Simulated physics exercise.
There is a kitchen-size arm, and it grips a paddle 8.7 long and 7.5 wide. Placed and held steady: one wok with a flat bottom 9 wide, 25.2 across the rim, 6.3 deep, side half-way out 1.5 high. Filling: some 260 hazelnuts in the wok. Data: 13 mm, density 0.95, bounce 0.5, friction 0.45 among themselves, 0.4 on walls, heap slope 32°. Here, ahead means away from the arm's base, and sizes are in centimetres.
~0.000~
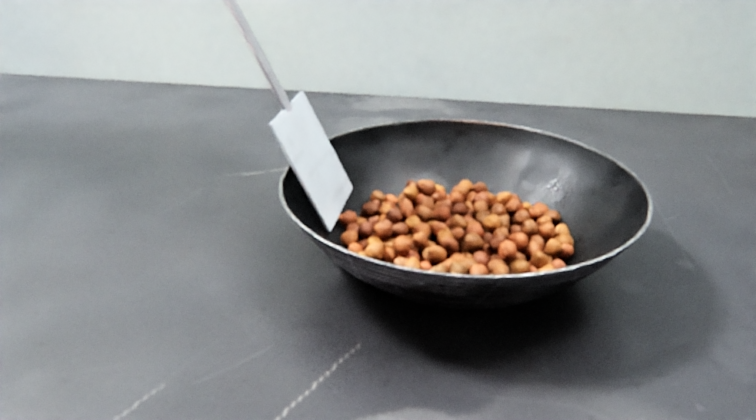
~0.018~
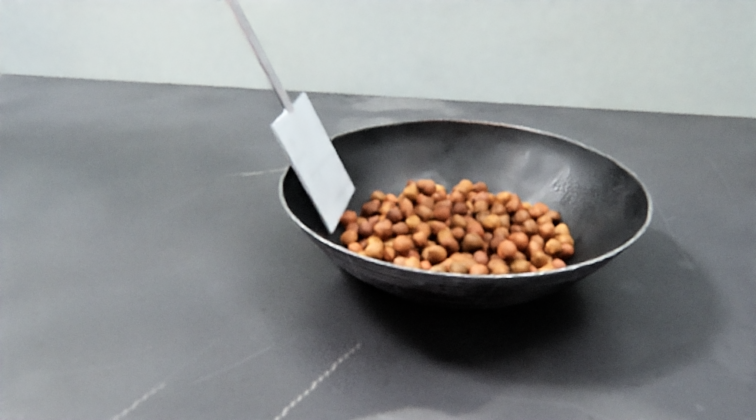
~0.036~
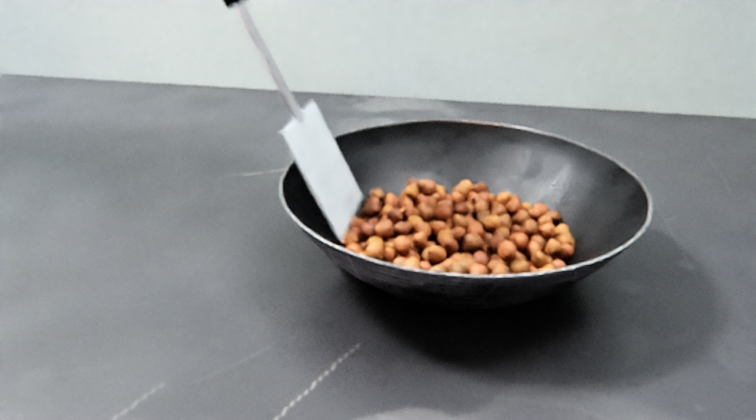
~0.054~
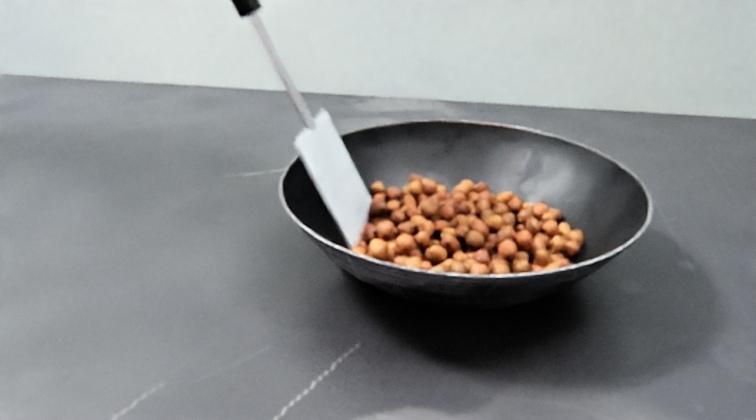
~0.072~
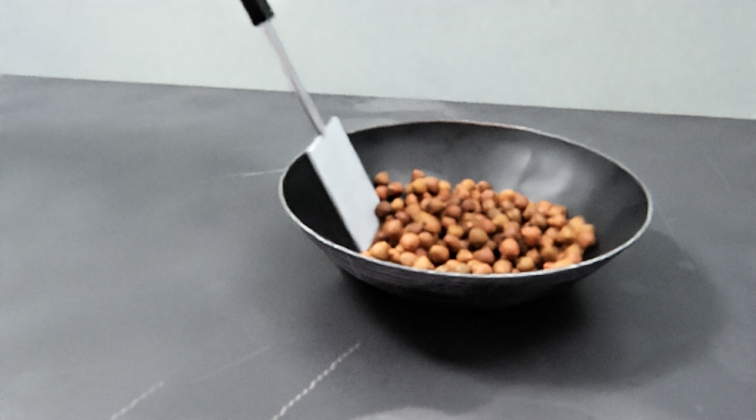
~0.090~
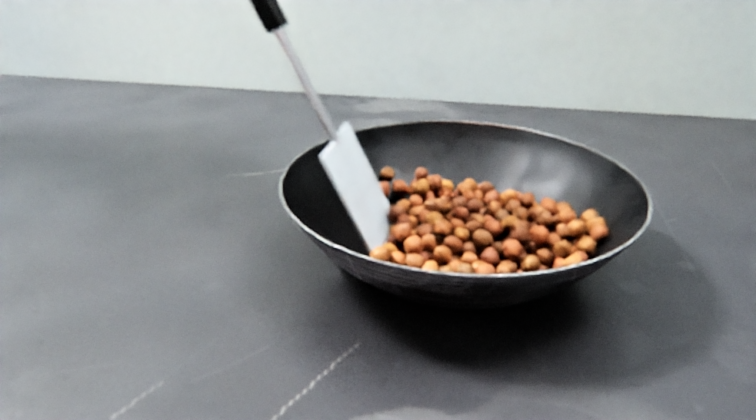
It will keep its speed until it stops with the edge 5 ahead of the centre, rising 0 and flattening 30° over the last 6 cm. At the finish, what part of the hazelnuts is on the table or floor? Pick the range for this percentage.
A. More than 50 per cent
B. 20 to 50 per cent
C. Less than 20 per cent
(C) Less than 20 per cent.
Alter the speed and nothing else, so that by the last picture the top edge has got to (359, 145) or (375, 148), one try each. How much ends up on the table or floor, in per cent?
That comes to some 5 and some 10 percent, in that order.
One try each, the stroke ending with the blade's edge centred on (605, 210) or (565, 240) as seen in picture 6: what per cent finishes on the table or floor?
The two tries give near 30 and near 5 in a hundred.
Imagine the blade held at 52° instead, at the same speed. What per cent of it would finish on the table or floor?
Some 0 in a hundred.
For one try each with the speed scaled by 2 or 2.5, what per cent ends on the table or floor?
Estimates in order: 10 per cent, 15 per cent.
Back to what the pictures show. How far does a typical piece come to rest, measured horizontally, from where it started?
The figure is about 5 cm.
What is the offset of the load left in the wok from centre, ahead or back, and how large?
4.5 cm ahead.
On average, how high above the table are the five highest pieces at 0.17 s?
Height: Some 5 cm.
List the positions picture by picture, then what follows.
The first picture shows paddle top edge at (287, 107), sloping 64°; upper third of the load around (458, 230), from x 345 to 565, top at y 185; 259 in the wok.
The second picture shows paddle top edge at (289, 108), sloping 64°; upper third of the load around (458, 230), from x 345 to 565, top at y 185.
The third picture shows paddle top edge at (298, 116), sloping 64°; upper third of the load around (458, 229), from x 350 to 565, top at y 185.
The fourth picture shows paddle top edge at (310, 125), sloping 64°; upper third of the load around (463, 229), from x 360 to 575, top at y 180.
The fifth picture shows paddle top edge at (322, 133), sloping 64°; upper third of the load around (474, 227), from x 360 to 585, top at y 175.
The sixth picture shows paddle top edge at (335, 138), sloping 64°; upper third of the load around (492, 228), from x 365 to 600, top at y 175; 259 in the wok.
After 0.17 s, sloping 64°, highest piece 6 above the table; 259 in the wok.
After 0.24 s, sloping 48°, highest piece 7 above the table; 259 in the wok.
After 0.48 s, sloping 34°, highest piece 7 above the table; 258 in the wok, 1 on the table or floor.
After 1.53 s, sloping 34°, highest piece 7 above the table; 258 in the wok, 1 on the table or floor.
At rest, 258 in the wok, 1 on the table or floor. That is 0 % on the table or floor.
